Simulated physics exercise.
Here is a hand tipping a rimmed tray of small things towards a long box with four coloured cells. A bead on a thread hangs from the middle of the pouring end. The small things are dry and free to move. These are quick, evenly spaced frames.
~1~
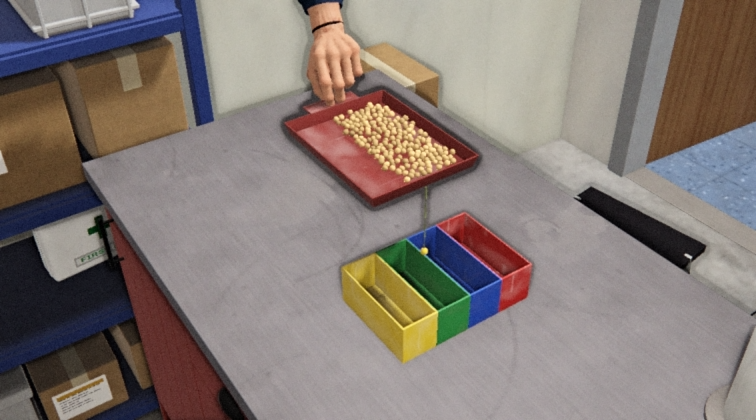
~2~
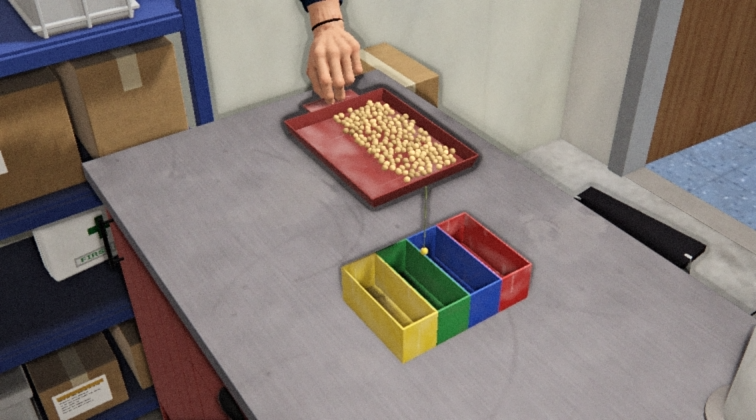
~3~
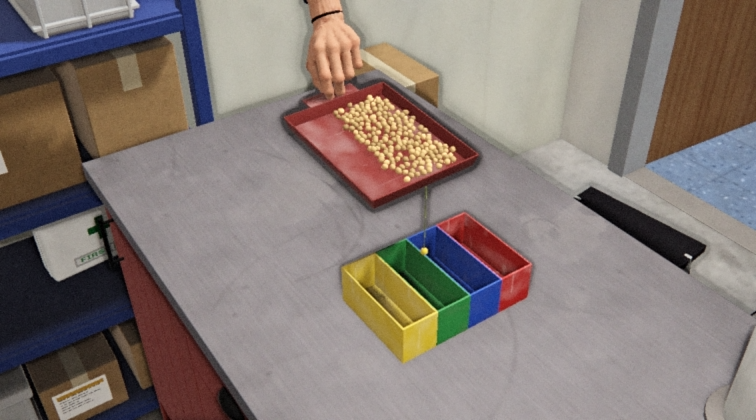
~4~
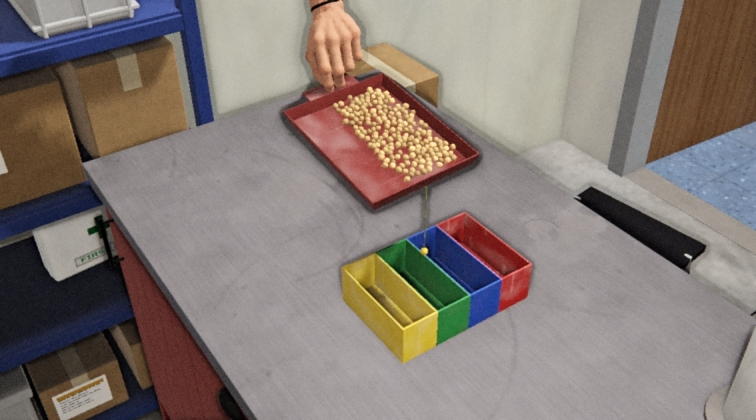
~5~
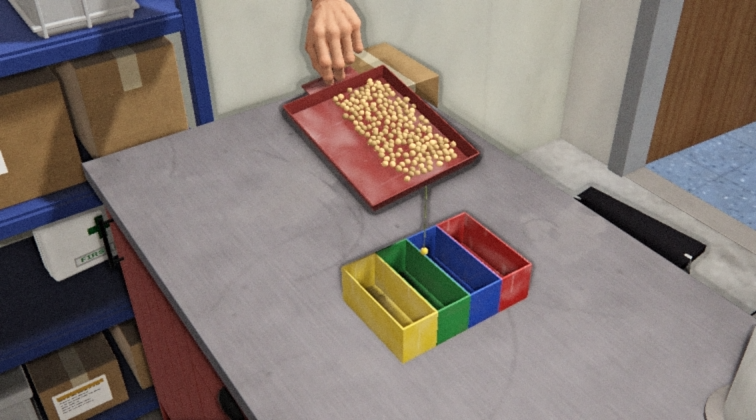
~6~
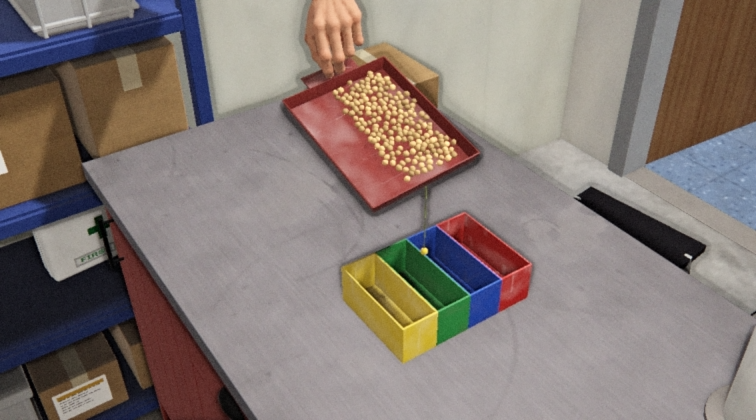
A hand gradually tilts a red tray of chickpeas, its near left corner dipping lowest.
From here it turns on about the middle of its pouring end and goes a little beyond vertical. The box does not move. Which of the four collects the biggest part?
Fullest: The yellow cell.
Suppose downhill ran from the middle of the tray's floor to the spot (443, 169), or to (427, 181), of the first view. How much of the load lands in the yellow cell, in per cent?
Roughly 0 per cent, and 10 per cent.
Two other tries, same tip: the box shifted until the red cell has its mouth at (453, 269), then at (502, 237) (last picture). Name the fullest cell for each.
One: The cell in green. Two: That yellow cell.
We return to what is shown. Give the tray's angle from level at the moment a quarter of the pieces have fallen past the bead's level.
Near 105 degrees.
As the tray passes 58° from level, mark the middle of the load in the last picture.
Close to (395, 170).
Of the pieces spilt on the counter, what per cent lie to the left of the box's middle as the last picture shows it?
Roughly 100 in a hundred.
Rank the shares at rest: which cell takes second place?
In second place: That green cell.
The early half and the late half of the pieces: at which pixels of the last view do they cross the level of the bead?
First near (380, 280), later near (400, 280).
Shortly afterwards, tray tipped steeply; all but a few on the tray; only a few in the yellow cell; only a few falling or outside the box.
Next, tray tipped right over; the bulk on the tray; a little in the yellow cell; a little falling or outside the box.
Some moments later, tray tipped past a quarter turn; near two thirds in the yellow cell; near a quarter in the green cell; only a few in the blue cell; a little falling or outside the box.
In the end, tray tipped past a quarter turn; near two thirds in the yellow cell; near a quarter in the green cell; only a few in the blue cell; none at all in the red cell; a little outside the box.
